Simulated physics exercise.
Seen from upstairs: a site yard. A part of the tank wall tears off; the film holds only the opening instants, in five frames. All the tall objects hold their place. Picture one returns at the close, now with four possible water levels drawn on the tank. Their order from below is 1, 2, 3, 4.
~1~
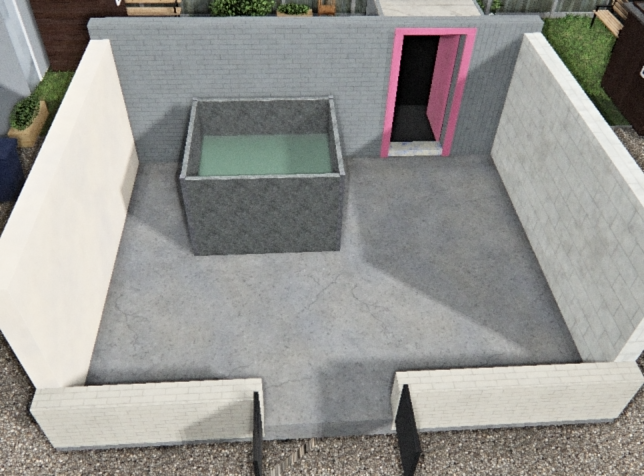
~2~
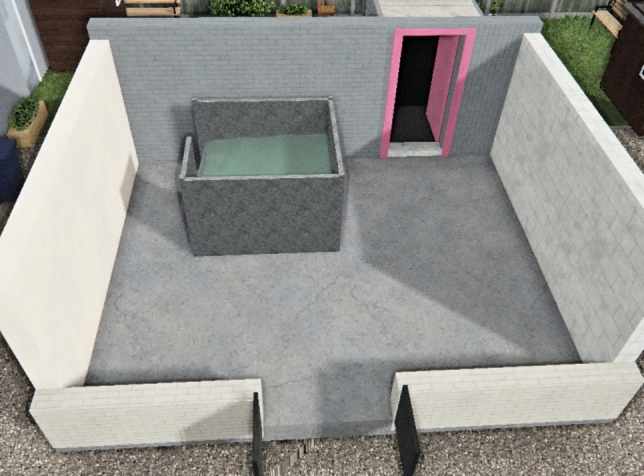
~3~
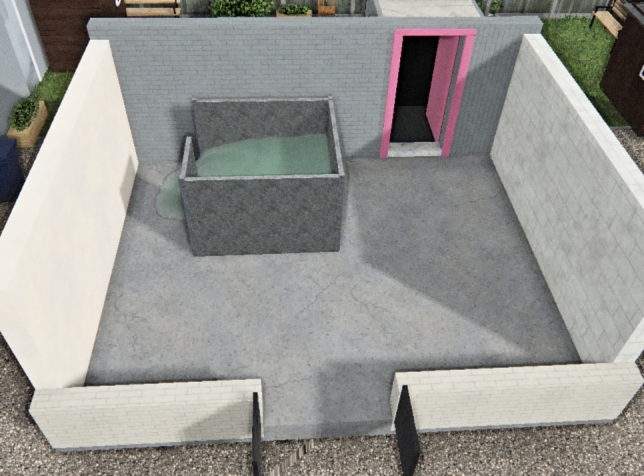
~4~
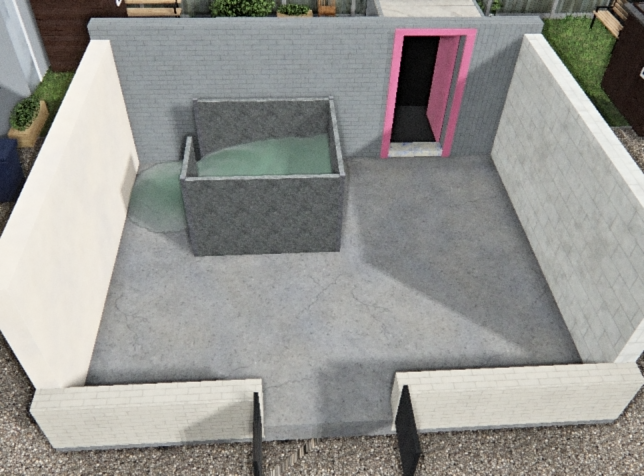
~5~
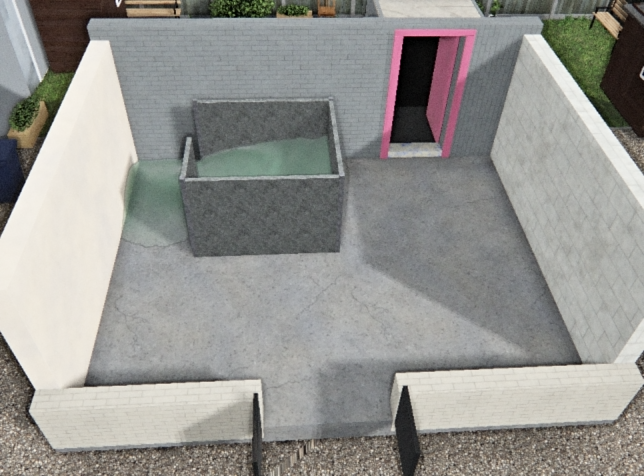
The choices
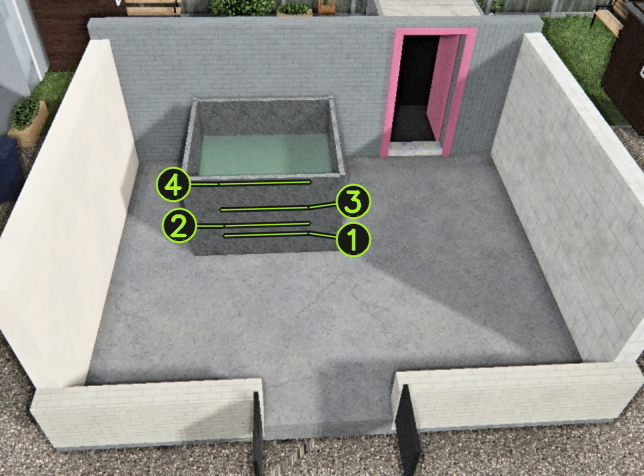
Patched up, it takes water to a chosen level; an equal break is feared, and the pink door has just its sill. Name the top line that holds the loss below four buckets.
The limit is 3.
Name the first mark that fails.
The answer is 4.
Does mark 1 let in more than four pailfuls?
No.
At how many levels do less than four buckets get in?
Three.
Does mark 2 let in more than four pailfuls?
No, that is safe.
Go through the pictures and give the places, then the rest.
The first frame shows water in the tank at rest, its middle at (265, 169); foot of the pink doorway at (414, 156); open gate at (329, 372).
In the second frame, water covers 1 % of the ground, its front hidden from here.
The third frame shows front seen at (164, 212), 3 % of the ground wet.
The fourth frame shows front seen at (129, 208), 7 % of the ground wet.
The fifth frame shows front seen at (123, 230), 8 % of the ground wet.
On the marked copy, 1 at (267, 234); 2 at (266, 224); 3 at (265, 208); 4 at (264, 183); from the bottom up 1, 2, 3, 4.
With 1, nothing gets over.
With 2, nothing gets over.
With 3, a bucket or two gets in.
With 4, about 9 bucketfuls get in.
